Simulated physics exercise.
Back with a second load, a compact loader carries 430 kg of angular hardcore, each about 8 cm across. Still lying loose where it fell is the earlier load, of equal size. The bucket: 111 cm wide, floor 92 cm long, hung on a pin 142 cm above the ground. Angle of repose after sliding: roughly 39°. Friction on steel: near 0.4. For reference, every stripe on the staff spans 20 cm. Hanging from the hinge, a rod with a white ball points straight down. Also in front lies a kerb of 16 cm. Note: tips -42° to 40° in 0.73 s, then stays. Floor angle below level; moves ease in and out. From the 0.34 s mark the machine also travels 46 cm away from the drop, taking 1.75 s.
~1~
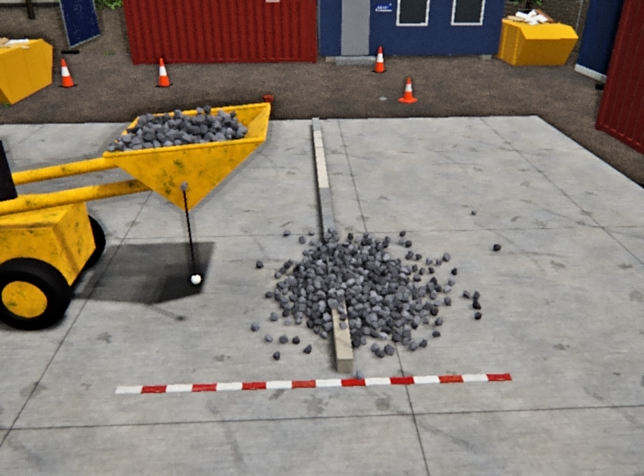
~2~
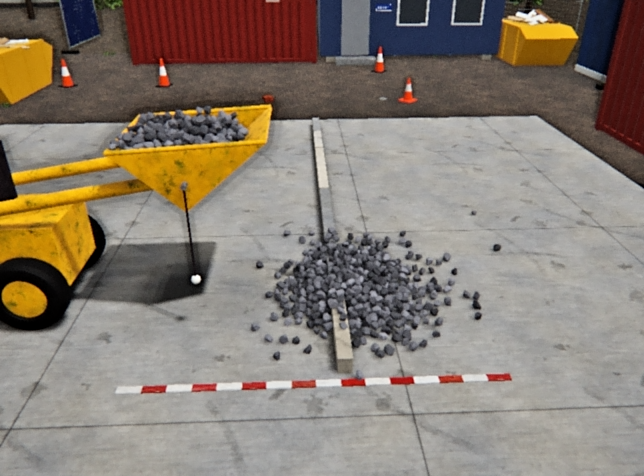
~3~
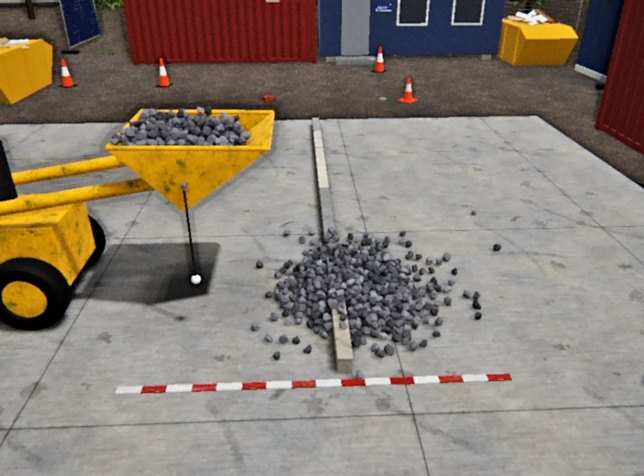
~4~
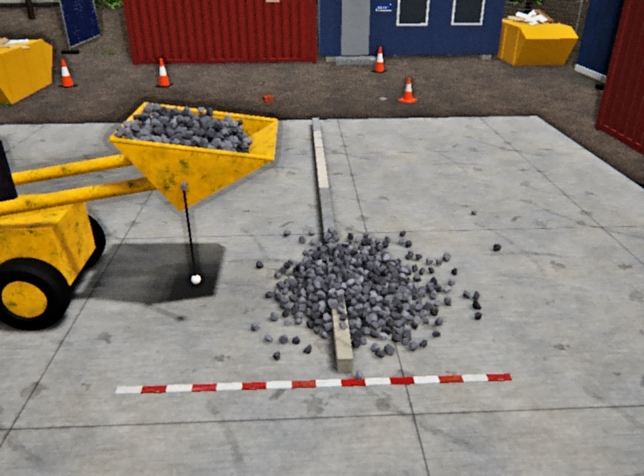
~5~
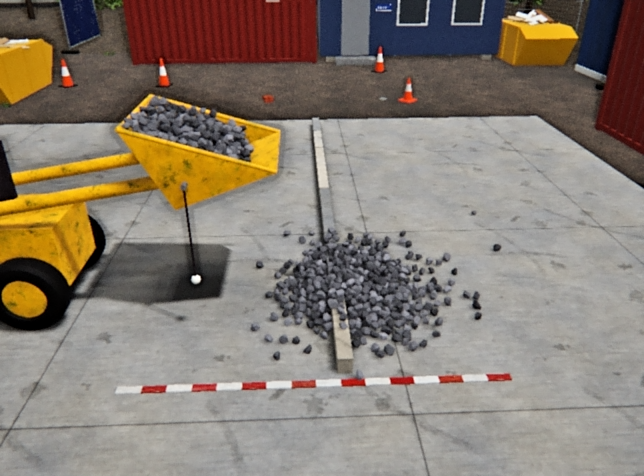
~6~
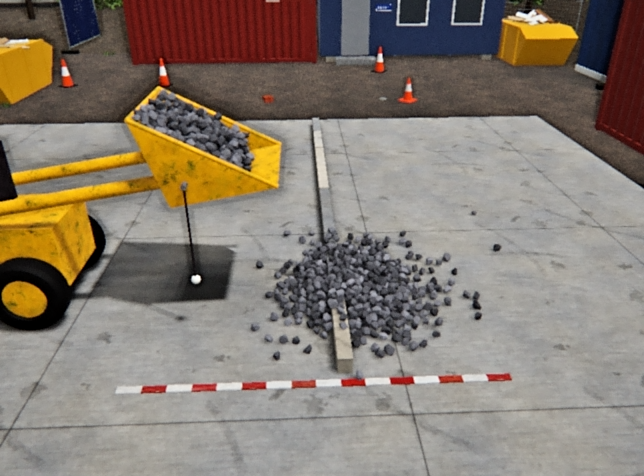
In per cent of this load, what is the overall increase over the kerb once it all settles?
1 out of 100, about.
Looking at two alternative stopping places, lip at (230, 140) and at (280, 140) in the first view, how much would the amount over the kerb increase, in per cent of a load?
The first position would add some 0 per cent, the second some 0.
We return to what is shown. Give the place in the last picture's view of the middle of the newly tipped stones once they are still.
Their centre rests close to (276, 282).
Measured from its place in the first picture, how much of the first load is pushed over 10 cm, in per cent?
The answer is about 0 per cent.
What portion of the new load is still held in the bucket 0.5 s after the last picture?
70 % still inside.
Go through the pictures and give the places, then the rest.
The first picture shows lip at (264, 140), floor tilted -42°, highest stones at (192, 116). The earlier load is highest near (341, 262), 29 cm above ground level, 36 % on this side of the kerb, 64 % over the kerb.
In the second picture, the bucket is at -40°, its lip at (265, 142); the top of the load is at (189, 118).
In the third picture, the bucket is at -36°, its lip at (269, 149); the top of the load is at (180, 115).
In the fourth picture, the bucket is at -29°, its lip at (273, 159); the top of the load is at (158, 112).
The fifth picture shows lip at (276, 172), floor tilted -20°, highest stones at (159, 106).
In the sixth picture, the bucket is at -10°, its lip at (277, 187); the top of the load is at (162, 101).
Then, 0.2 s after the last picture the floor is at 28°; in per cent of one load, 100 in the bucket, 37 on this side of the kerb, 64 over the kerb; the foremost stones are at (471, 272).
Then, 0.5 s after the last picture the floor is at 40°; in per cent of one load, 72 in the bucket, 64 on this side of the kerb, 64 over the kerb; the foremost stones are at (471, 272).
Then, 2.2 s after the last picture the floor is at 40°; in per cent of one load, 0 in the bucket, 136 on this side of the kerb, 65 over the kerb; the foremost stones are at (471, 272).
Then, 5.0 s after the last picture the floor is at 40°; in per cent of one load, 0 in the bucket, 136 on this side of the kerb, 65 over the kerb; the foremost stones are at (471, 272). Net gain over the kerb, 1.
